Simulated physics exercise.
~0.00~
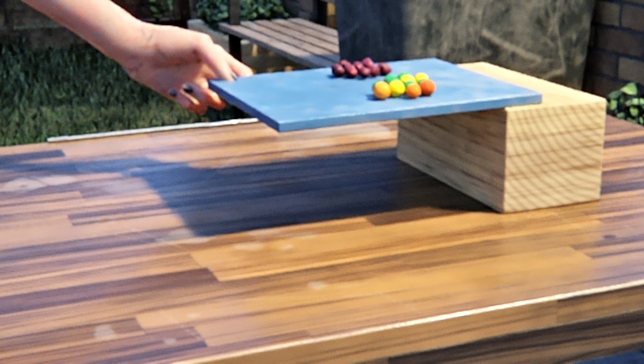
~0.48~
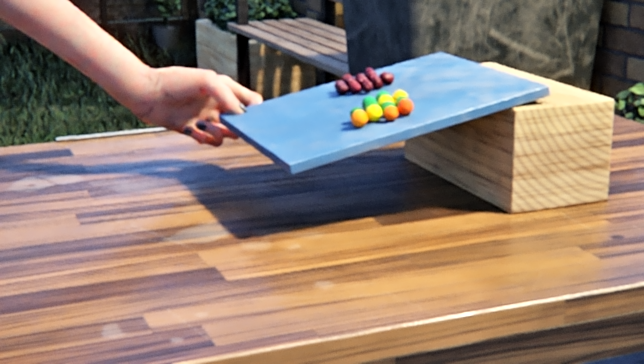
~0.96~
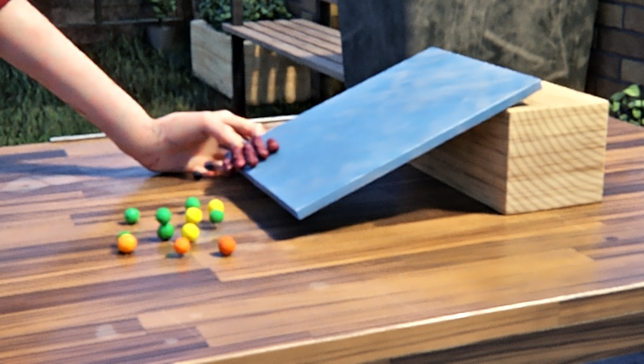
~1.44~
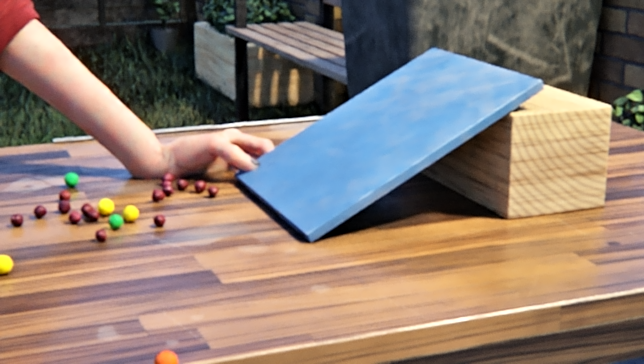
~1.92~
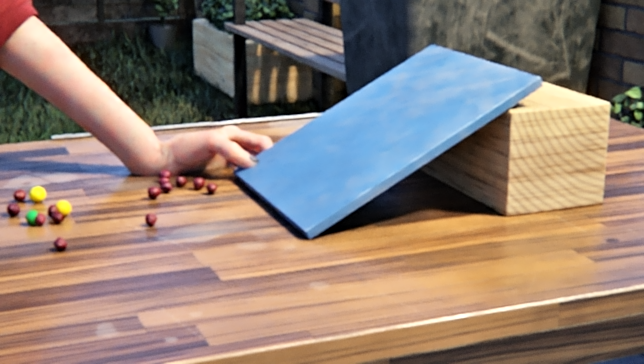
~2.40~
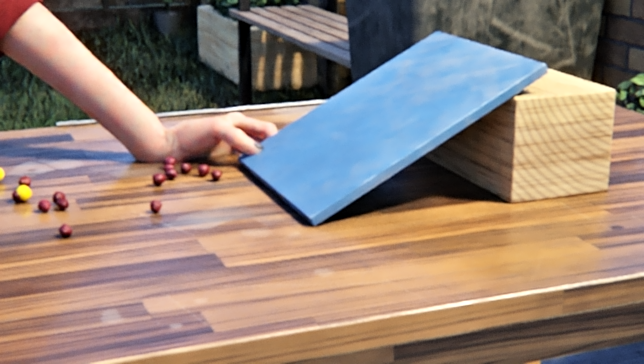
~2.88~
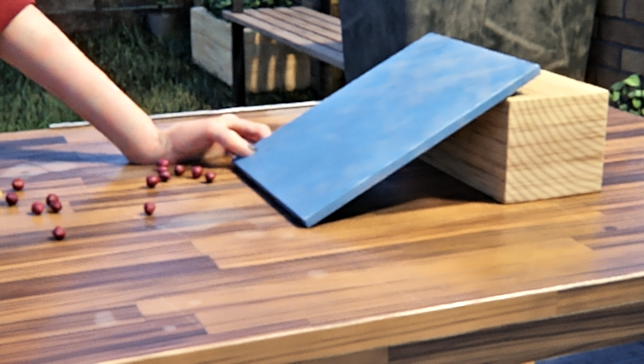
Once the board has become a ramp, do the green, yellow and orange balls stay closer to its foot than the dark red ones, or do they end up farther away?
The green, yellow and orange balls end up farther away. They roll off to the left and out of sight, while dark red ones remain on the table nearer the foot of the ramp.
A flat blue board, its right end on a pale wooden block and its left end held by a hand, carries dark red balls at the back and green, yellow and orange ones nearer the viewer. The slightly swaying view looks across a striped wooden table outdoors, with a bench and grass behind. The hand lowers its end, and the bright balls roll off to the left while the dark red ones reach the fingers. The board settles as a ramp, and the dark red balls spill out too. Finally the bright balls are out of sight, leaving dark red ones scattered left of the ramp.
